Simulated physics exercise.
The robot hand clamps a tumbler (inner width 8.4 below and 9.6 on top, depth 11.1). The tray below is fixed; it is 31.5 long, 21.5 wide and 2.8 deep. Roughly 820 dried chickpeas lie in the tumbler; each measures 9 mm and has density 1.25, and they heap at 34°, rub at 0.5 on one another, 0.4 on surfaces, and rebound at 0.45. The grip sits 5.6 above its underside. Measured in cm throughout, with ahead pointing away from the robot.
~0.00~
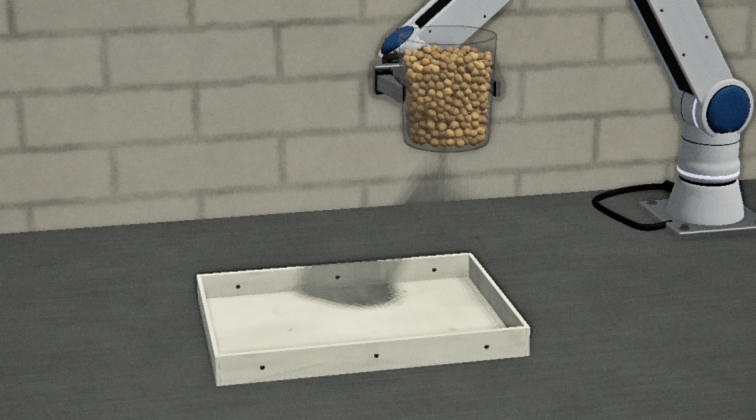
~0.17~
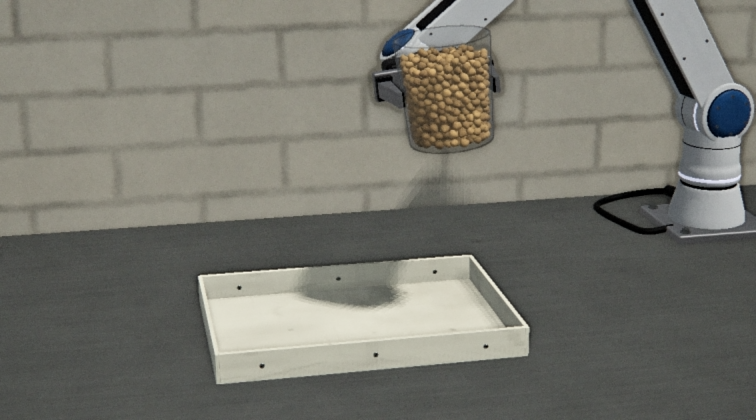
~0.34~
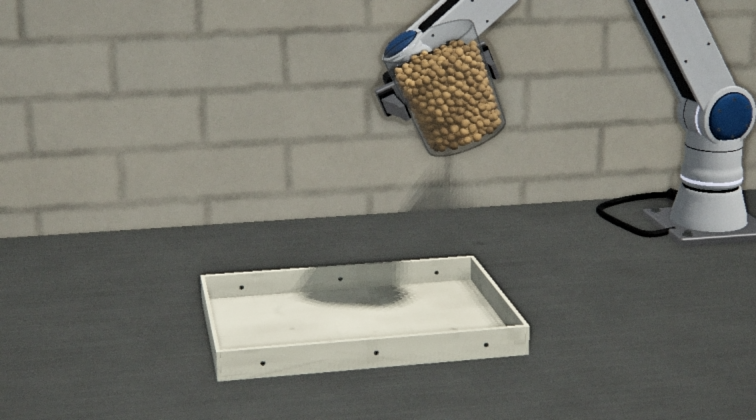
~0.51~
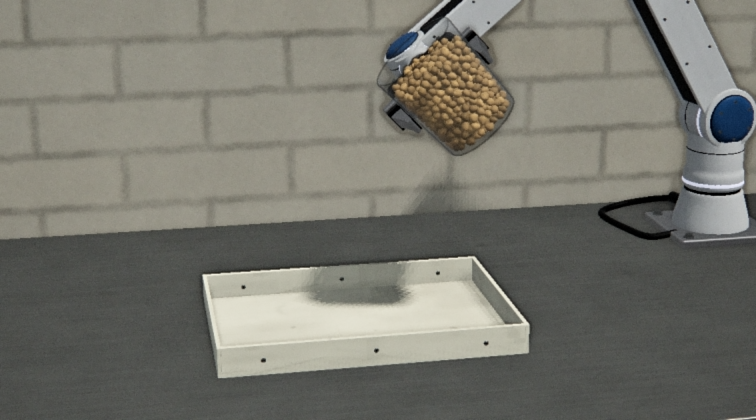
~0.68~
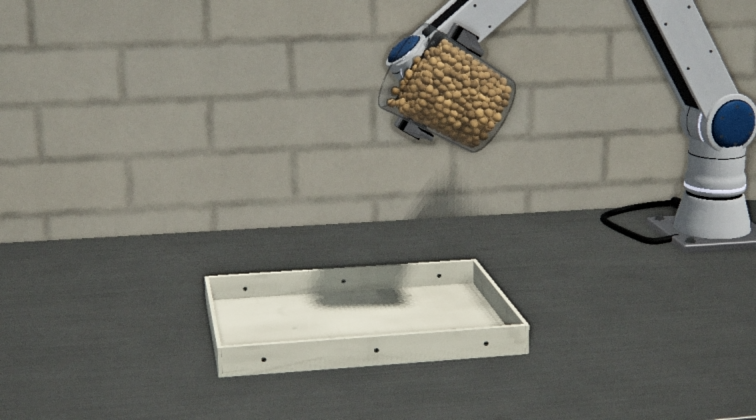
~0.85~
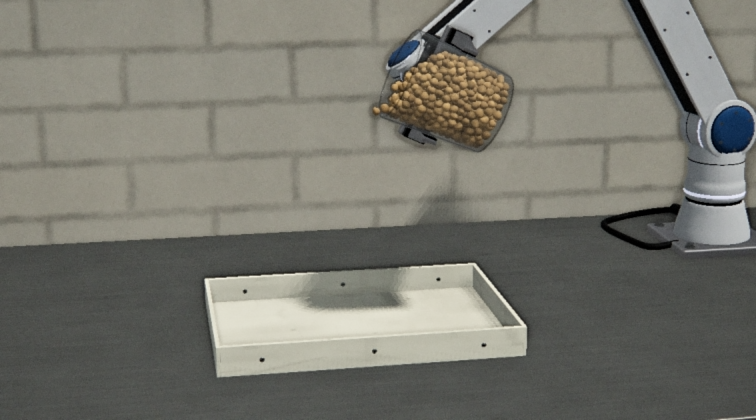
Robot arm gripping a clear tumbler full of dried chickpeas, tilting it steeply to the left above an empty pale tray.
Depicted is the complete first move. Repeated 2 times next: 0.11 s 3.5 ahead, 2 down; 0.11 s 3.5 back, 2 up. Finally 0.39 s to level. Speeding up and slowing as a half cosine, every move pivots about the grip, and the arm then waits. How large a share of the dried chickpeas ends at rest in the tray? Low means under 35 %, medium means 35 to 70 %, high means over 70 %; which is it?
It is low.
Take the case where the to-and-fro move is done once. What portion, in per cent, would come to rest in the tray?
In that case some 15 per cent.
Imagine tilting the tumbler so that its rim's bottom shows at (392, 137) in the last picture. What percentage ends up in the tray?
60 %.
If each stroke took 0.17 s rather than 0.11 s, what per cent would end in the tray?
In that case about 10 in a hundred.
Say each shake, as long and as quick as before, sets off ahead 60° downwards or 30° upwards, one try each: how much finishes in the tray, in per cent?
You'd get about 10 per cent with the first setting and about 50 per cent with the second.
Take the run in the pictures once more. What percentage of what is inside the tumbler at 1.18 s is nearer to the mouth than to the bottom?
Around 45 percent.
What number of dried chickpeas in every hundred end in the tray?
20 per cent or thereabouts.
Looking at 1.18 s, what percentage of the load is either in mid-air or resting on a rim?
I'd reckon close to 8 per cent.
By 1.18 s, tilted 65° forward, highest piece 27 above the table; 728 in the tumbler, 21 in the tray, 69 in flight or on a rim.
By 1.51 s, tilted 25° forward, highest piece 30 above the table; 651 in the tumbler, 158 in the tray, 3 on the table or floor, 6 in flight or on a rim.
By 1.88 s, level, highest piece 31 above the table; 650 in the tumbler, 165 in the tray, 3 on the table or floor.
By 2.93 s, level, highest piece 31 above the table; 650 in the tumbler, 165 in the tray, 3 on the table or floor.
Final count, 650 in the tumbler, 165 in the tray, 3 on the table or floor. That is 20 % in the tray.
